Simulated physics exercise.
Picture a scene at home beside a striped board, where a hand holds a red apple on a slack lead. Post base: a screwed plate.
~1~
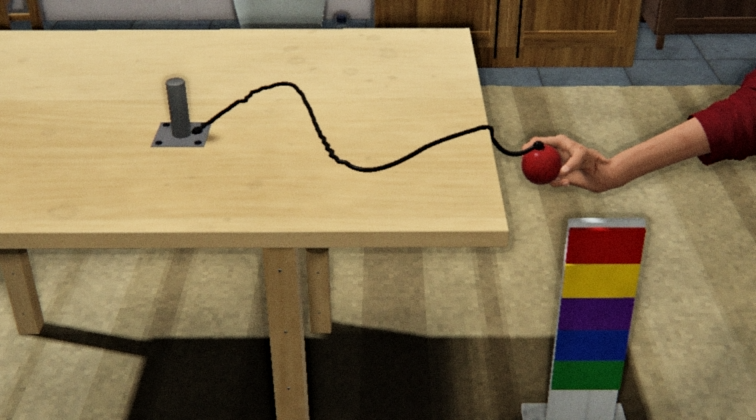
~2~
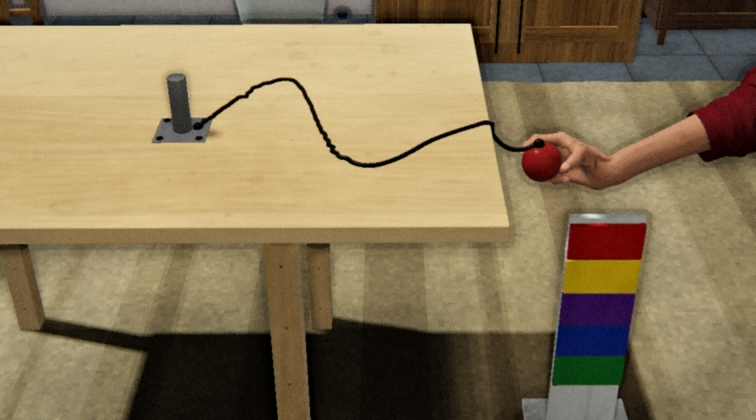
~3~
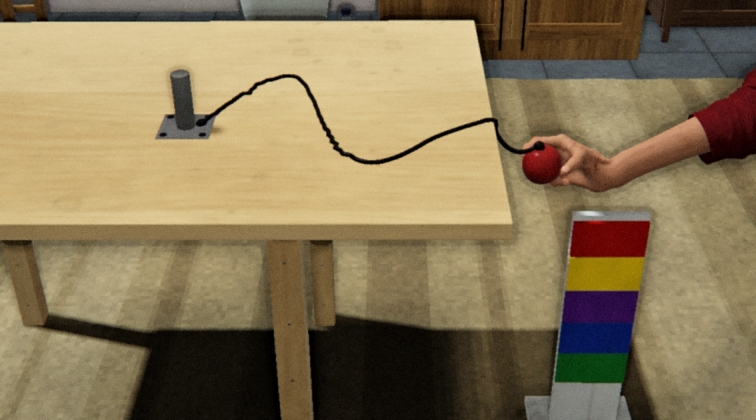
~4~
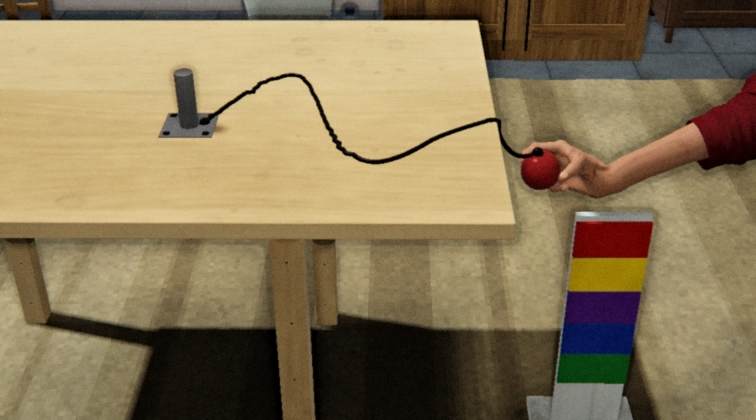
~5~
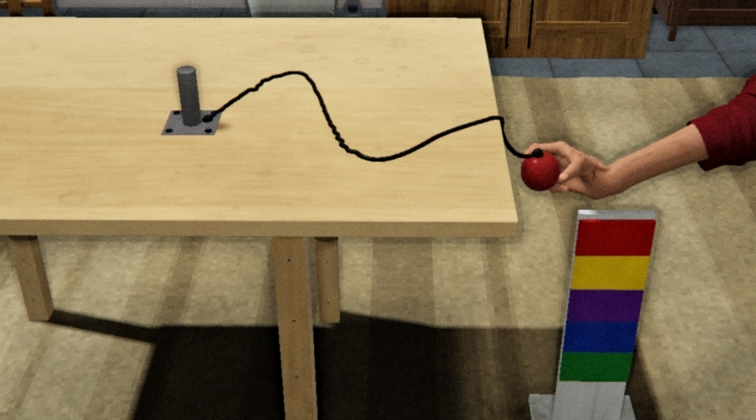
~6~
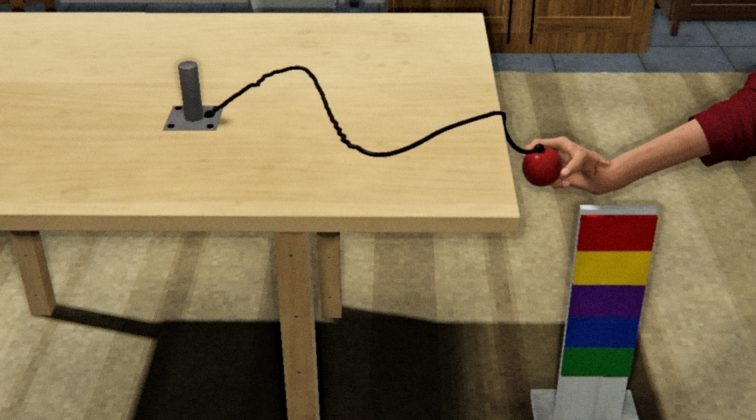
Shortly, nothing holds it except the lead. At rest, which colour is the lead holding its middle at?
Green.
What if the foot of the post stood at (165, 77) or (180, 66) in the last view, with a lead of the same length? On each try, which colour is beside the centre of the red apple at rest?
Blue; blue.
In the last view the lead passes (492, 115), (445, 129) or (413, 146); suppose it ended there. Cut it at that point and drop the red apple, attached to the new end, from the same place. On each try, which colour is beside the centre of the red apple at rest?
Taking the cuts in order: Purple, then yellow, then red.
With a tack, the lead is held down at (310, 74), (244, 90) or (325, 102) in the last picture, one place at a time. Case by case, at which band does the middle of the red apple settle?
Going through the tries in order, you get purple, blue and yellow.
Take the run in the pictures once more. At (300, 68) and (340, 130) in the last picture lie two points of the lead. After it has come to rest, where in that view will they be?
They go to (360, 107) and to (499, 112).
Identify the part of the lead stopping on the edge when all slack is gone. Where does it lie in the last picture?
You'd find it at roughly (336, 127).
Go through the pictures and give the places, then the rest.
The first frame shows red apple (542, 165); red (606, 248); yellow (601, 282); purple (596, 315); blue (592, 347); green (588, 376).
The second frame shows red apple (542, 162); lead through (228, 106) (294, 81) (318, 125) (364, 166) (452, 133).
The third frame shows red apple (542, 164).
The fourth frame shows red apple (541, 170); lead through (235, 101) (301, 77) (325, 121) (370, 162) (459, 130).
The fifth frame shows red apple (540, 171).
The sixth frame shows red apple (542, 167); lead through (239, 94) (305, 70) (330, 114) (375, 155) (464, 123).
A little later, apple near (470, 334); level with green.
Next, apple near (491, 346); level with green.
When it is over, apple near (479, 344); level with green. Its centre hangs level with the green band.
